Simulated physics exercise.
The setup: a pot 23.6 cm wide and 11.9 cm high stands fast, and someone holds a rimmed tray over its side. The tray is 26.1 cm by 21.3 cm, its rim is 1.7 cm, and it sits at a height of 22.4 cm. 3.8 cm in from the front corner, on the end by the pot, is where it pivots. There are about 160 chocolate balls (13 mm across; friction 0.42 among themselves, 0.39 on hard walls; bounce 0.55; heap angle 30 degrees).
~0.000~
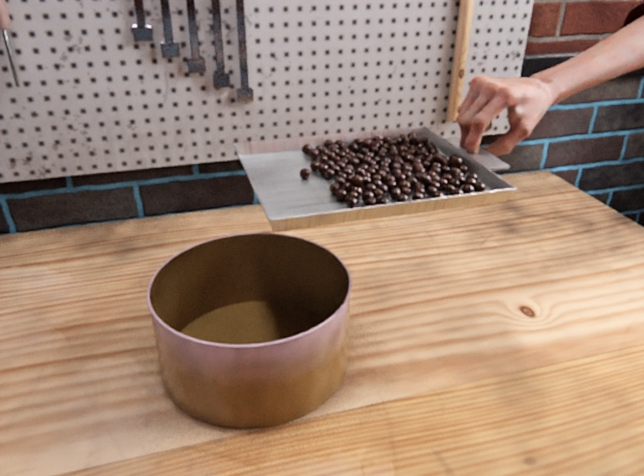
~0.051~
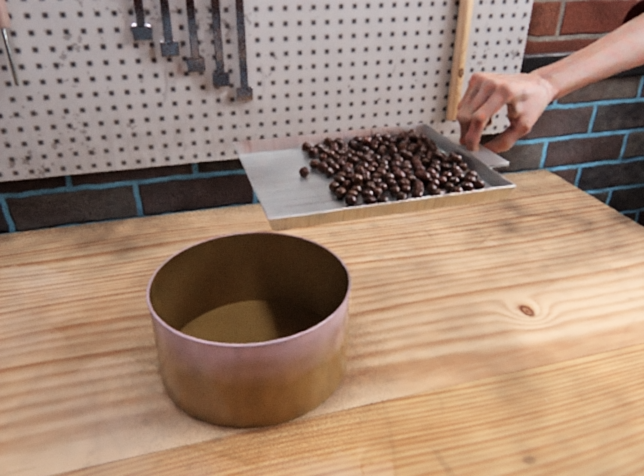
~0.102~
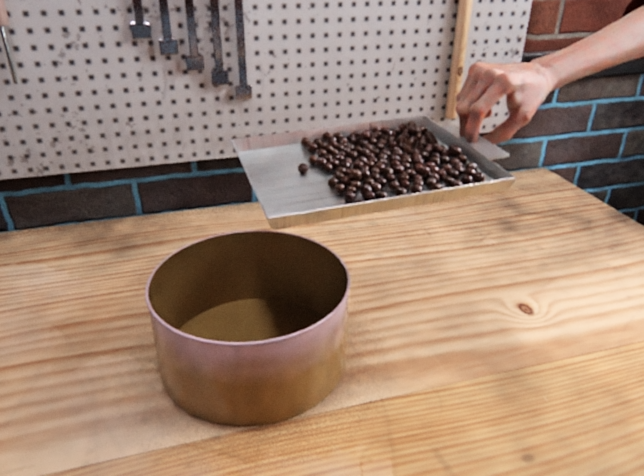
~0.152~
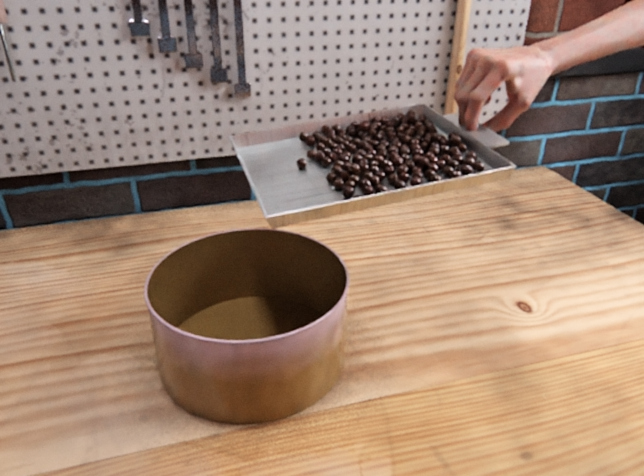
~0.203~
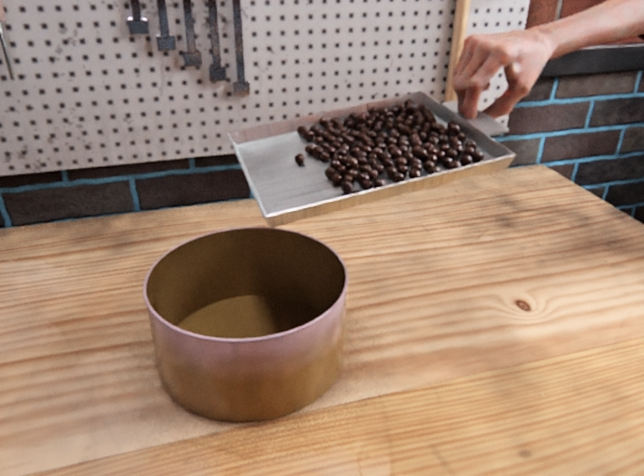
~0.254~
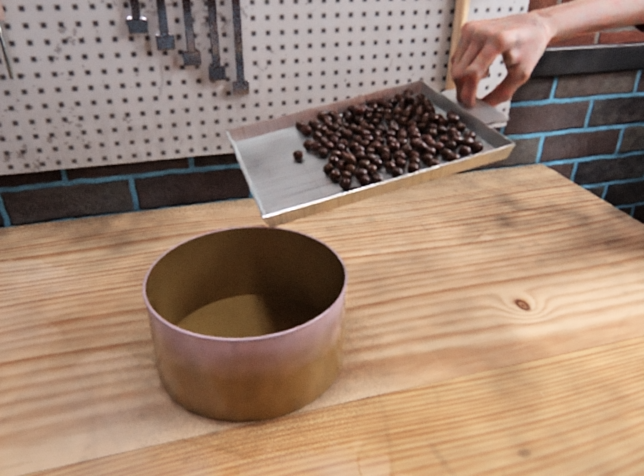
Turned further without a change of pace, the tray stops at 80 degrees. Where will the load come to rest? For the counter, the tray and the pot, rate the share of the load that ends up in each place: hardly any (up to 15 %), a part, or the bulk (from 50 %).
Share of the load - the counter: Hardly any, the tray: Hardly any, the pot: The bulk.
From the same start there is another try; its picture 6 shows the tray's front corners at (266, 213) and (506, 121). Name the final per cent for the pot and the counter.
Pot 95 % / counter 5 %.
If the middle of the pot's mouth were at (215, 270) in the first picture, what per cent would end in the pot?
70 %.
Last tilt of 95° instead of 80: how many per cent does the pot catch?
Then about 95 per cent.
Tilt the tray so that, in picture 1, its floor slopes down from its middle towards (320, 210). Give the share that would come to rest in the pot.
That comes to around 70 per cent.
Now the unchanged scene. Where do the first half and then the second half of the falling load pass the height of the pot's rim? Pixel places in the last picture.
I'd mark about (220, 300) for the first half and about (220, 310) for the second.
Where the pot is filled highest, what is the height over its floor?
It gets to about 2.5 cm.
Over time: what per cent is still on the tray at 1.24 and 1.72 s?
The figures go 80 and then 15.
After 0.85 s, tilt 44 degrees; the tray holds 95 %, the pot 5 %.
After 1.24 s, tilt 65 degrees; the tray holds 80 %, the pot 15 %.
Then, at 1.72 s, tilt 80 degrees; the tray holds 15 %, the pot 70 %.
At rest (2.7 s), counter 5 %, tray 0 %, pot 95 %.
